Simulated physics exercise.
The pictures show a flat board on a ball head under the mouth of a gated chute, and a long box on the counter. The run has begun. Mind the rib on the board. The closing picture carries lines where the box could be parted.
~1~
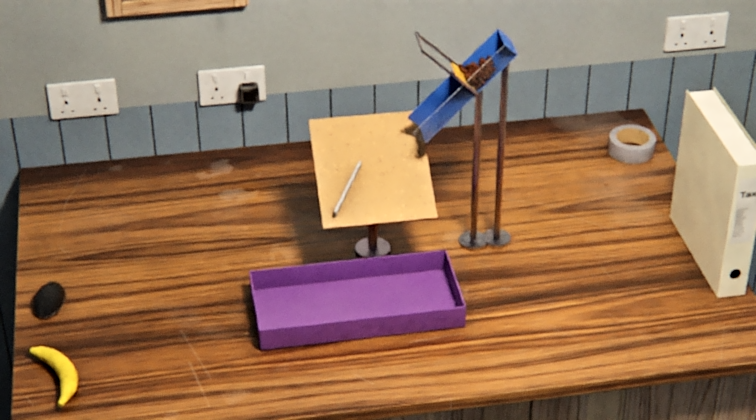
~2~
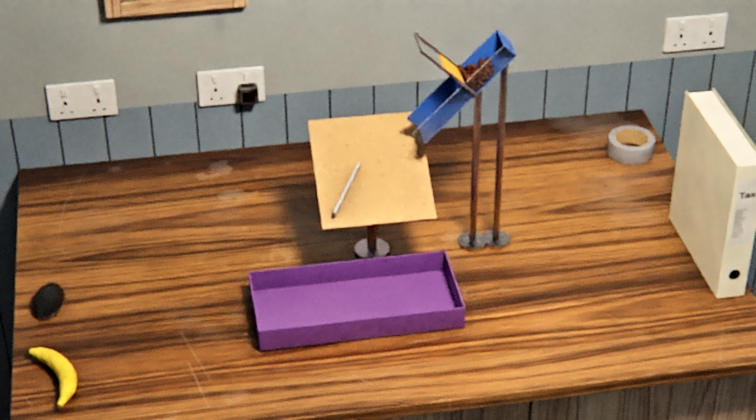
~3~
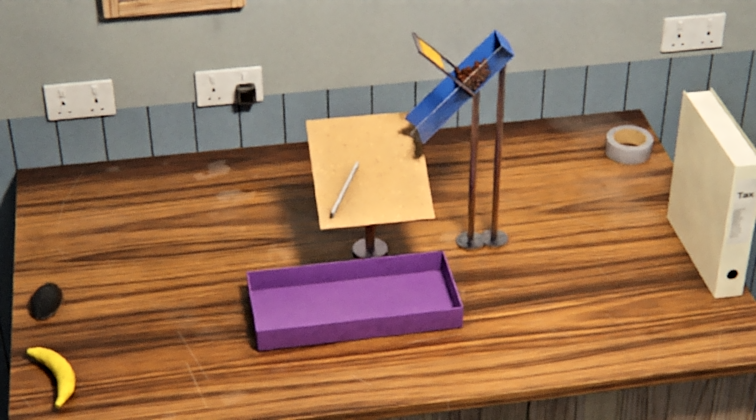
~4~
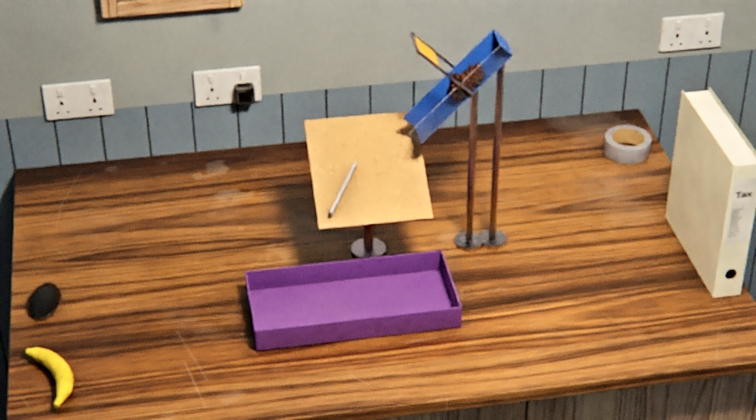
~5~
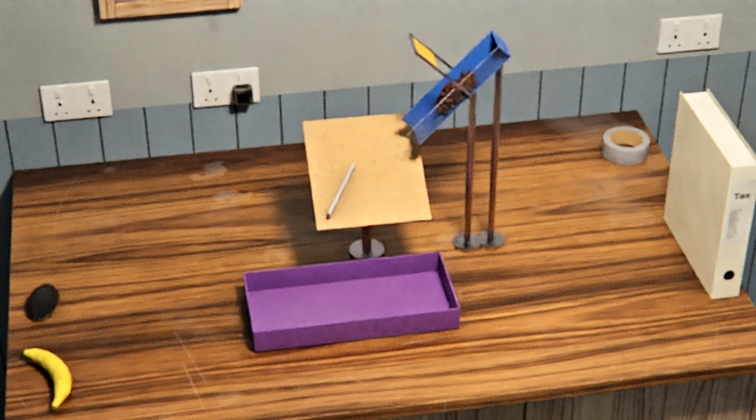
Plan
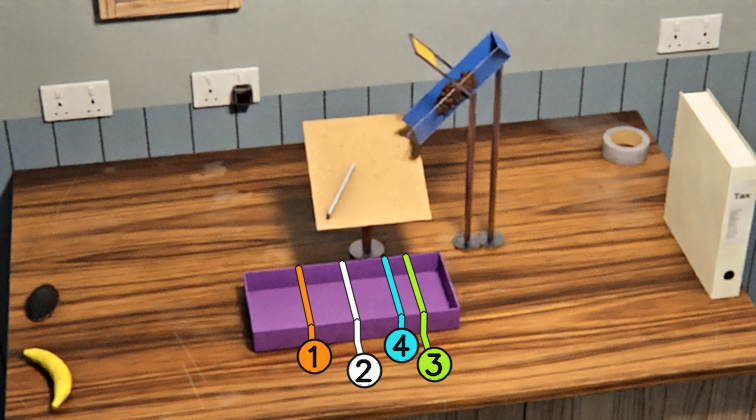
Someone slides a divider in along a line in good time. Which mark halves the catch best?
2 works best here.
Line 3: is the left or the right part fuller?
More lands on the left.
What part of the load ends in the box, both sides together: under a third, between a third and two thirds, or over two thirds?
Over two thirds.
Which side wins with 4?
More lands on the left.
On the marked copy, line 1 crosses the front rim at (311, 325); line 2 crosses the front rim at (357, 320); line 3 crosses the front rim at (423, 313); line 4 crosses the front rim at (401, 315).
With 1, of what is caught, a stray few on the left of the divider, nearly all on the right.
With 2, of what is caught, about two thirds on the left of the divider, about a third on the right.
With 3, of what is caught, nearly all on the left of the divider, a stray few on the right.
With 4, of what is caught, most on the left of the divider, a small part on the right.
